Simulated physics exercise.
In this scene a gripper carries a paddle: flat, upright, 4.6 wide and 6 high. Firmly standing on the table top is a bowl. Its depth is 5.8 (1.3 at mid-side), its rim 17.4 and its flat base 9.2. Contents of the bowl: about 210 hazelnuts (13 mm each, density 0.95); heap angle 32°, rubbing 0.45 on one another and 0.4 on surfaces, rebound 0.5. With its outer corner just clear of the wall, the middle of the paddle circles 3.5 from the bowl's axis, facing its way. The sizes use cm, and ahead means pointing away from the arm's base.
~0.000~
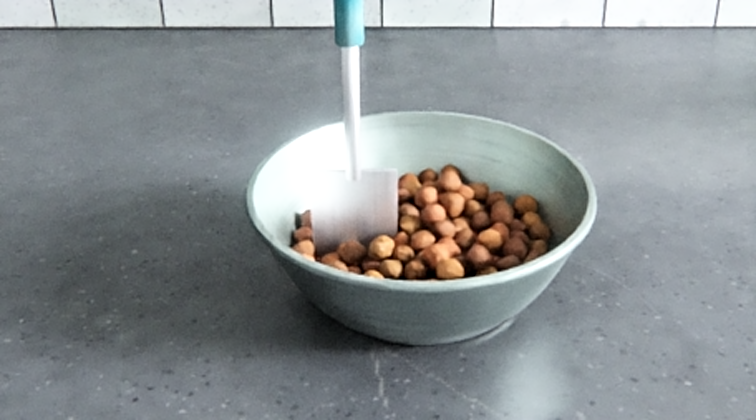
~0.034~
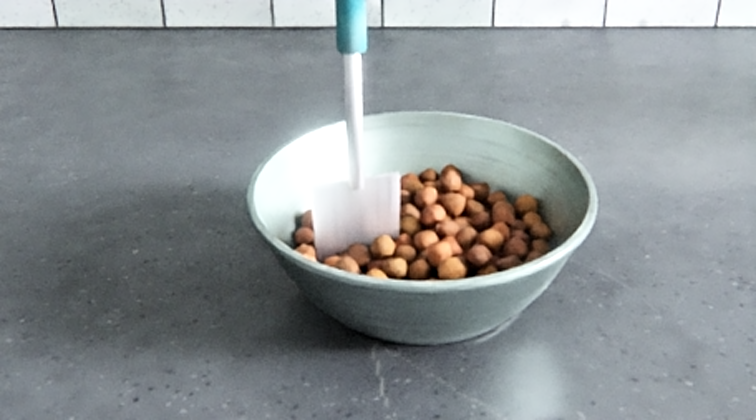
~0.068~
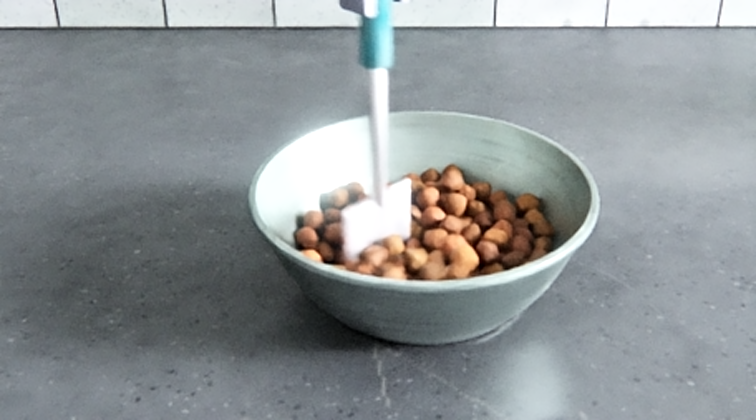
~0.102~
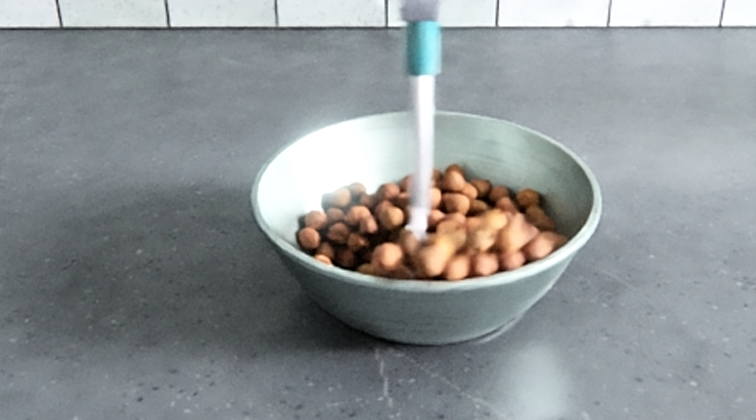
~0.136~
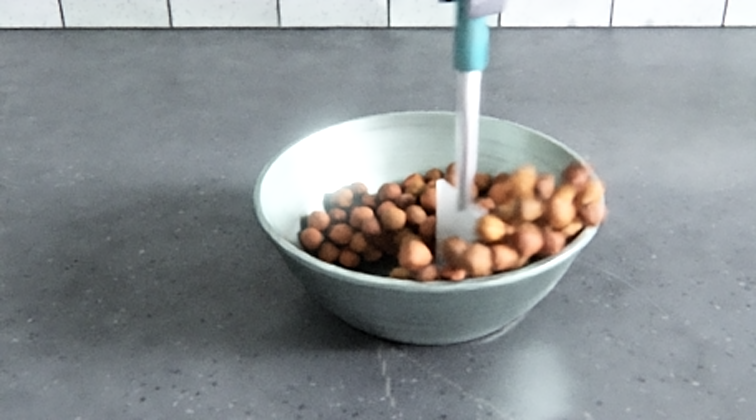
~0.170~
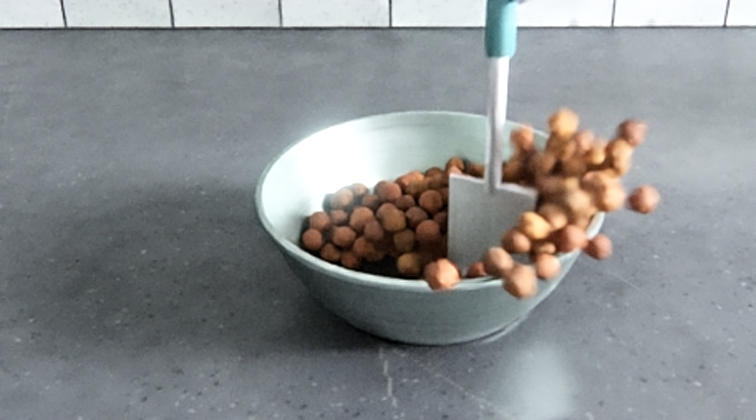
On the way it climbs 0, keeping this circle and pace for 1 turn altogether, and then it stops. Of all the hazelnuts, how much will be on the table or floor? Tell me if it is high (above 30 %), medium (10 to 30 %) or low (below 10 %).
It is high, above 30 %.
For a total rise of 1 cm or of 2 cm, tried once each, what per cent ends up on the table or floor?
Estimates: 35 % then 30 %.
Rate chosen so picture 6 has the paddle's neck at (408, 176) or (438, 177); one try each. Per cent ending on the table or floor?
Around 10 and 20 per cent respectively.
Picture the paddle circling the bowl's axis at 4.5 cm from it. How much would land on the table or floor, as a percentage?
Around 35 in a hundred.
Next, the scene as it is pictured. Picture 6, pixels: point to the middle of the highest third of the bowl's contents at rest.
Roughly at pixel (364, 277).
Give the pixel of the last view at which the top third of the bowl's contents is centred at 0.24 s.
That third sits centred at about (477, 137).
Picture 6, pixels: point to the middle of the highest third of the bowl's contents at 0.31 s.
Around (351, 146).
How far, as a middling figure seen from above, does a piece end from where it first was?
Something near 9 cm, measured level.
After 0.24 s, 230° round, highest piece 11 above the table; 173 in the bowl, 5 on the table or floor, 33 in flight or on the tool.
After 0.31 s, 303° round, highest piece 10 above the table; 150 in the bowl, 22 on the table or floor, 39 in flight or on the tool.
After 0.54 s, 0° round, highest piece 7 above the table; 126 in the bowl, 85 on the table or floor.
After 1.24 s, 0° round, highest piece 5 above the table; 126 in the bowl, 85 on the table or floor.
In the end, 126 in the bowl, 85 on the table or floor. That is 40 % on the table or floor.
